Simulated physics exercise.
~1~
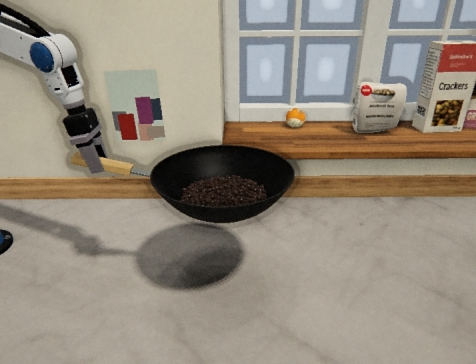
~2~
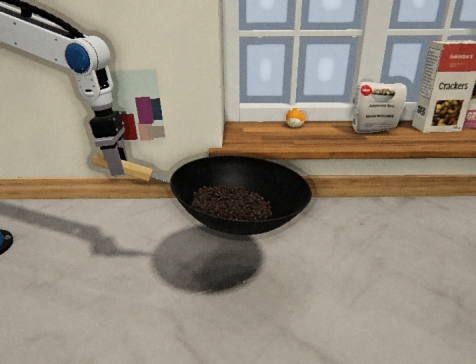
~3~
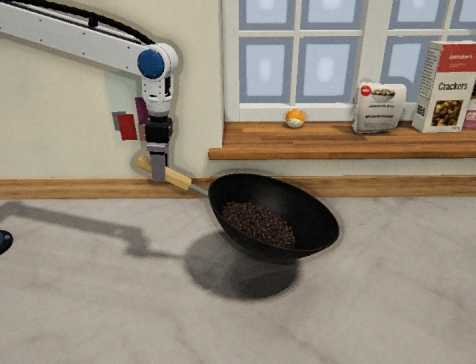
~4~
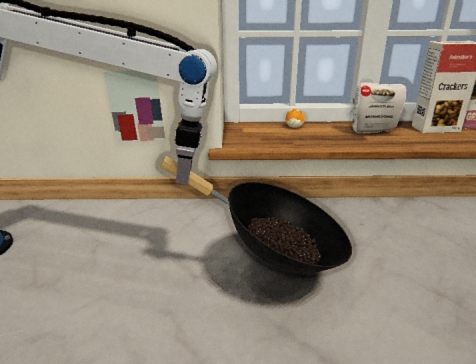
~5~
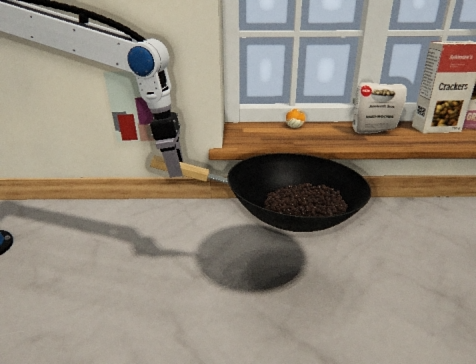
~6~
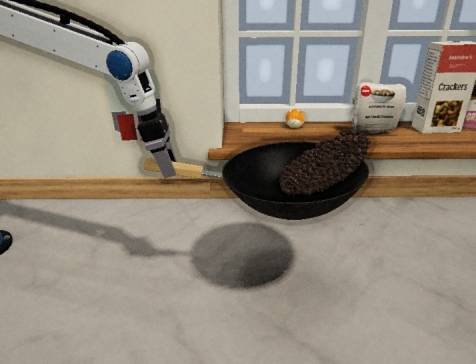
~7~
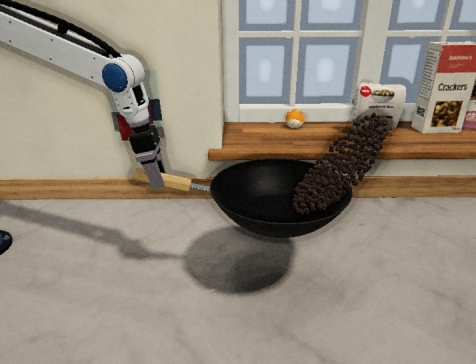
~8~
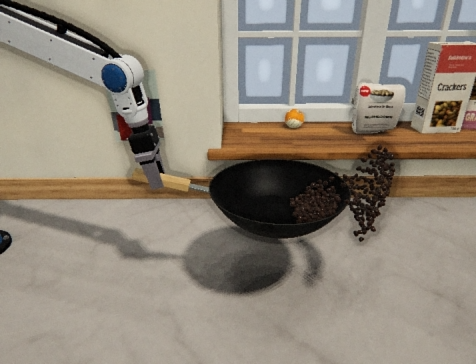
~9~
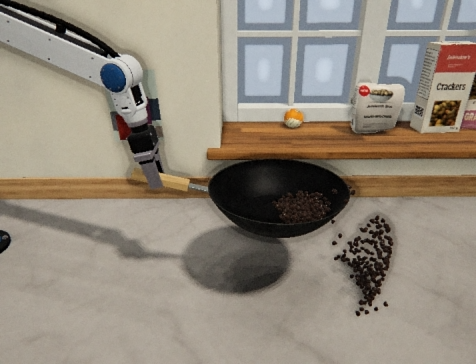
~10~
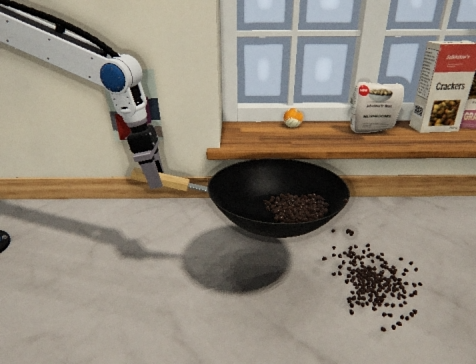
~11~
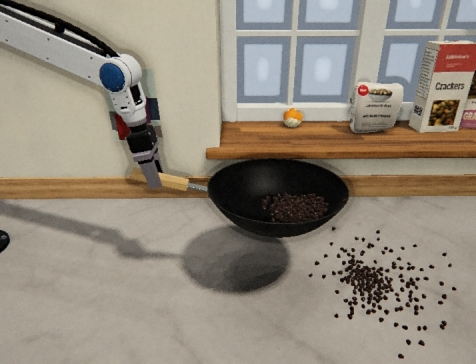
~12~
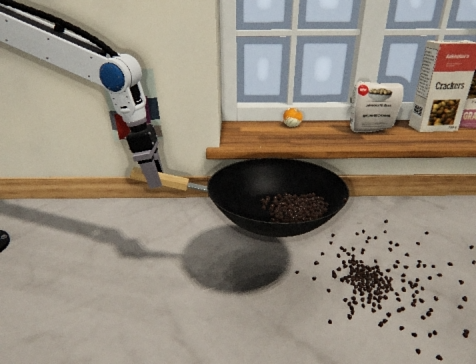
Robot arm swinging a black wok of dark beans rightward, then tossing them up, many spilling over the rim and scattering across the counter.
